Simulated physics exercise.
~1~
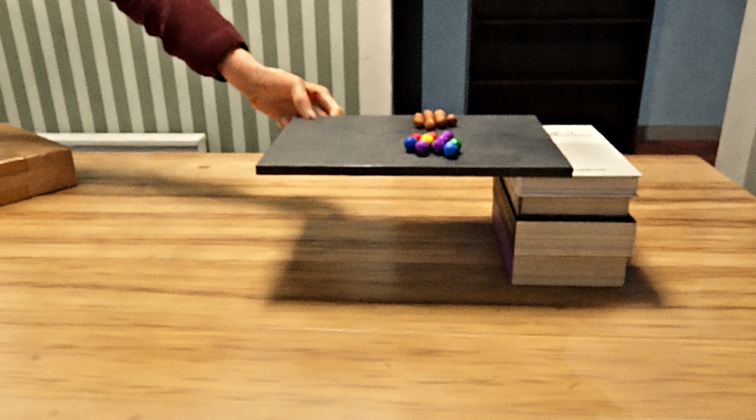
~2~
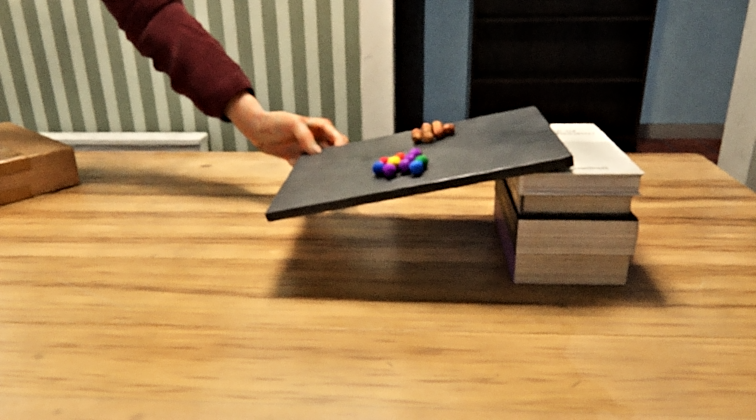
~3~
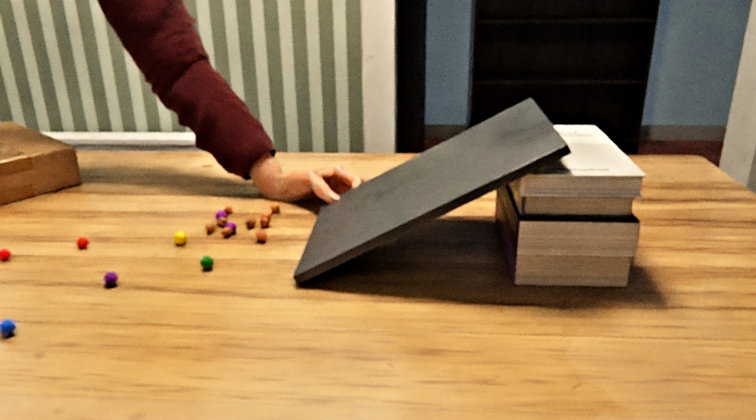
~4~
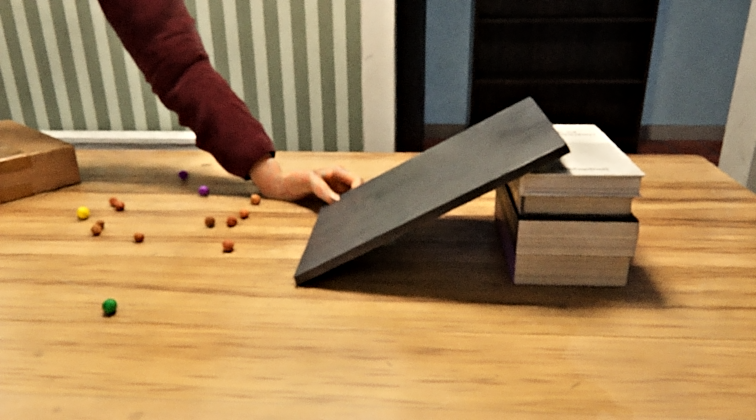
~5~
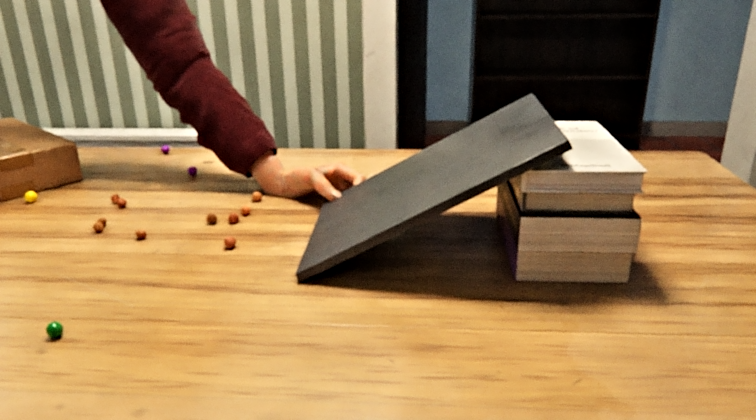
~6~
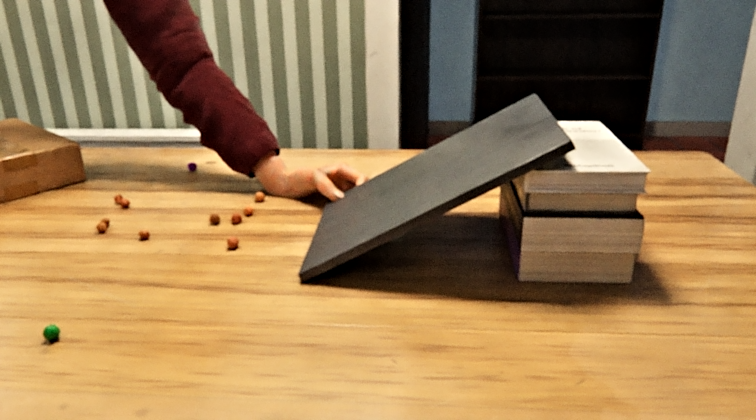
The clip shows a hand lowering one end of a dark board propped on books, sending colourful beads and small orange-brown pieces off to the left across a wooden table. The brownish pieces settle nearer the board, while the coloured beads scatter farther, leaving few in view.
